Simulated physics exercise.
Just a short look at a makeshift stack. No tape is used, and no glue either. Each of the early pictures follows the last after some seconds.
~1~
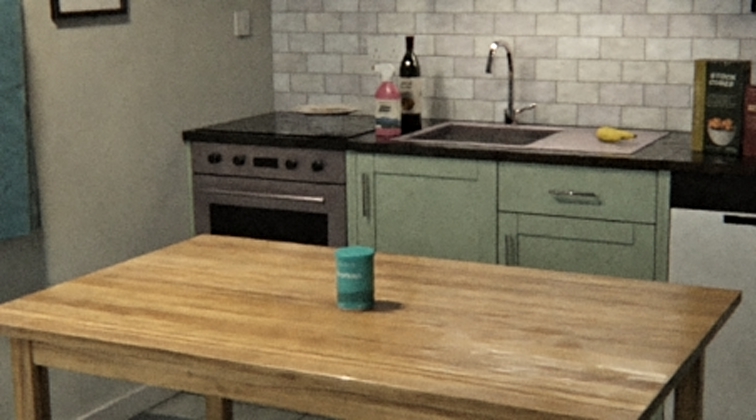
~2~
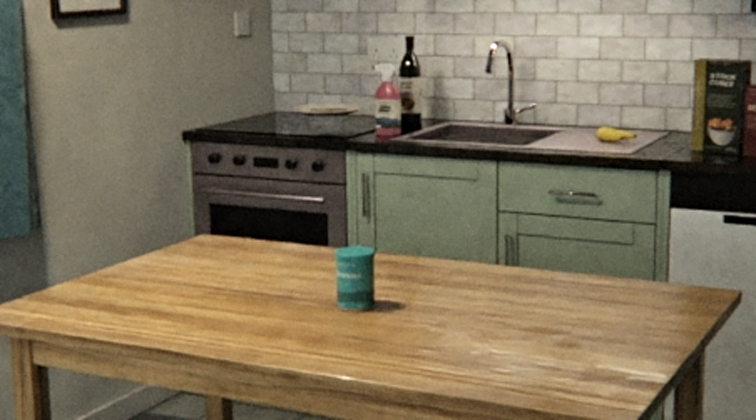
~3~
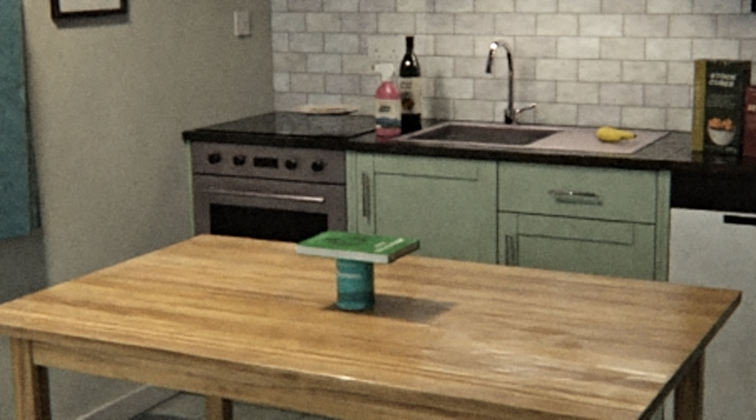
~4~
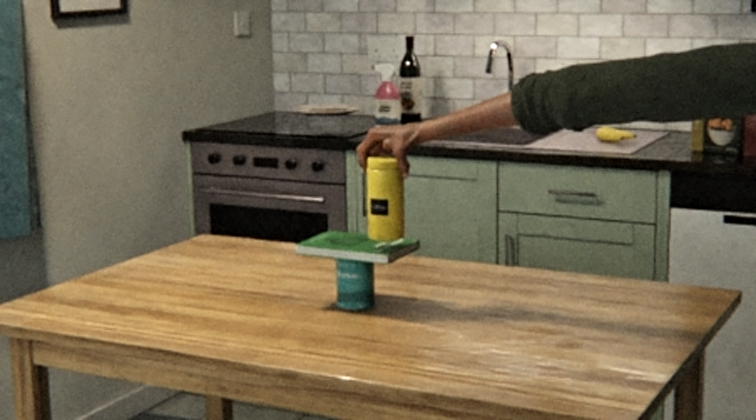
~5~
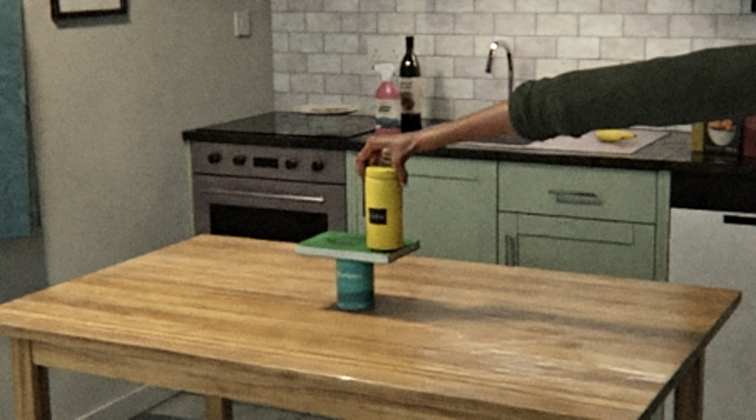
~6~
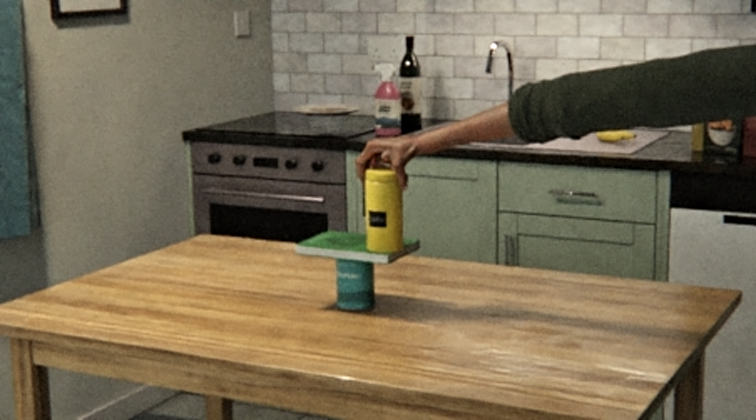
On a wooden kitchen table, a teal can stood alone before a green book appeared flat on top of it, and then a hand lowered a yellow jar onto the book's right side.
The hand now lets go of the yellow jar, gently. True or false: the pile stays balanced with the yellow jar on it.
False.
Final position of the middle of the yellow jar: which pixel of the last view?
End position: Approximately (430, 312).
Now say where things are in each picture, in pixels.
In the first picture, the last thing is not in view yet.
In the second picture, the last thing is not in view yet.
In the third picture, the last thing is not in view yet; green book (357, 247).
The fourth picture shows still above its spot; yellow jar (386, 198); green book (357, 247).
The fifth picture shows still above its spot; yellow jar (385, 207); green book (357, 247).
The sixth picture shows in place under the hand; yellow jar (385, 210); green book (357, 247).
Then, 0.40 s on from there, yellow jar now fallen; green book turned 65° from how it was put.
Then, 0.60 s on from there, green book on its side.
In the end, fallen, yellow jar and green book; turquoise tin unmoved. At the end, from the last picture's camera, yellow jar near (429, 312). The stack gives way.
